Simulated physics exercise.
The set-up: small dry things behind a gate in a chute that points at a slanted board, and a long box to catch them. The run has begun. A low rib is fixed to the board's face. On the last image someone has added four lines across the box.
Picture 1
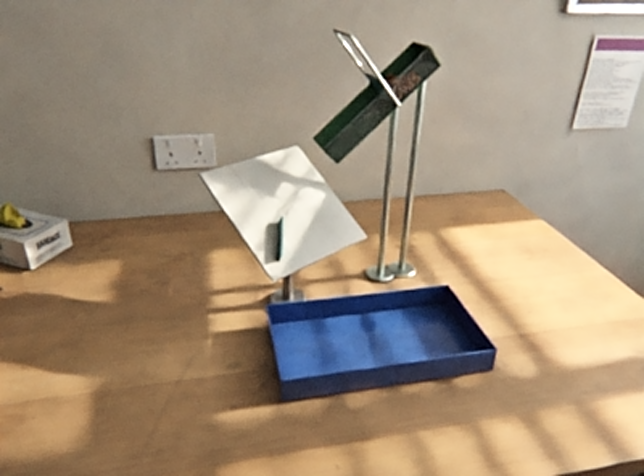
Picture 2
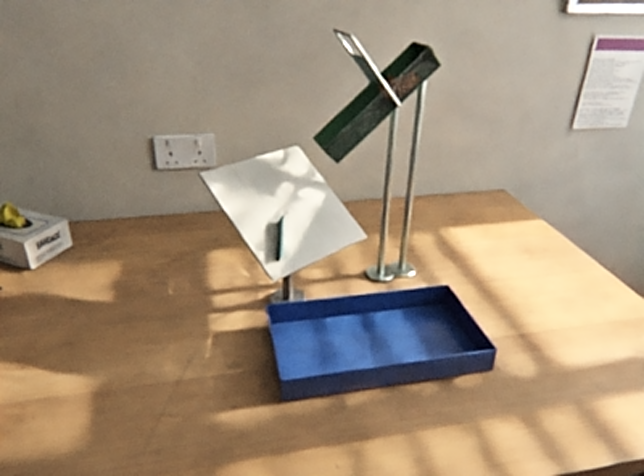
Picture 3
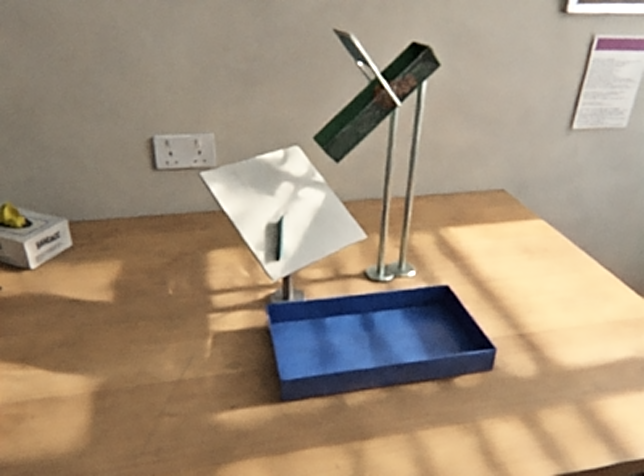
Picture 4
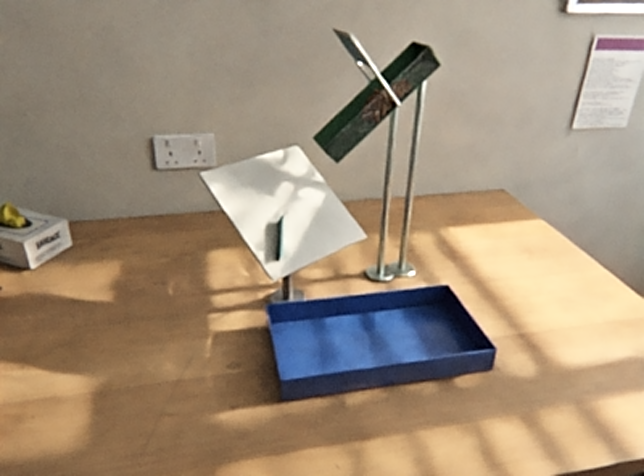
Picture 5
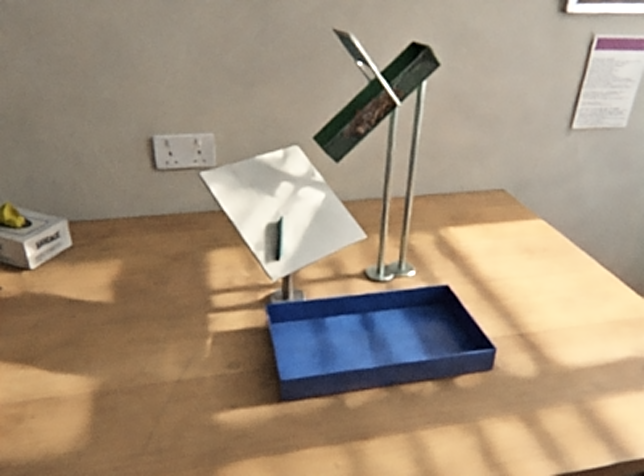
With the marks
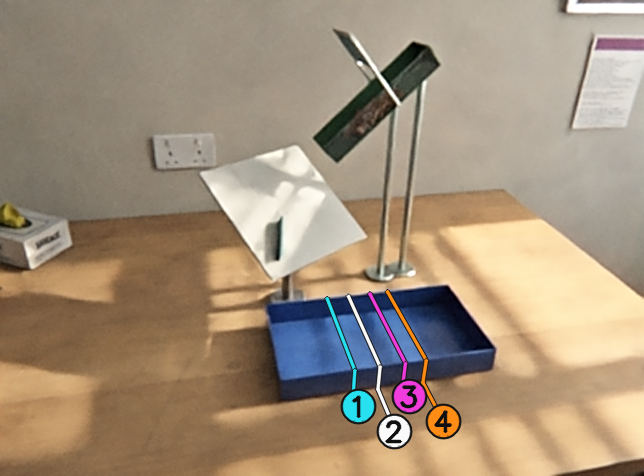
Small brown bits creeping down a sloping green chute past its raised gate, above a tilted white board and empty blue box.
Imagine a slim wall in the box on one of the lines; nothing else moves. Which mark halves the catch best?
1.
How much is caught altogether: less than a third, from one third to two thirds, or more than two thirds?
More than two thirds.
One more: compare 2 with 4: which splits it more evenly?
Here it is line 2.
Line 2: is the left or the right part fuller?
More lands on the left.
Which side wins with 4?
Left.
On the marked copy, line 1 crosses the front rim at (354, 369); line 2 crosses the front rim at (379, 365); line 3 crosses the front rim at (405, 362); line 4 crosses the front rim at (425, 359).
If 1 is chosen, of what is caught, about two thirds on the left of the divider, about a third on the right.
If 2 is chosen, of what is caught, most on the left of the divider, about a quarter on the right.
If 3 is chosen, of what is caught, most on the left of the divider, a small part on the right.
If 4 is chosen, of what is caught, nearly all on the left of the divider, a small part on the right.
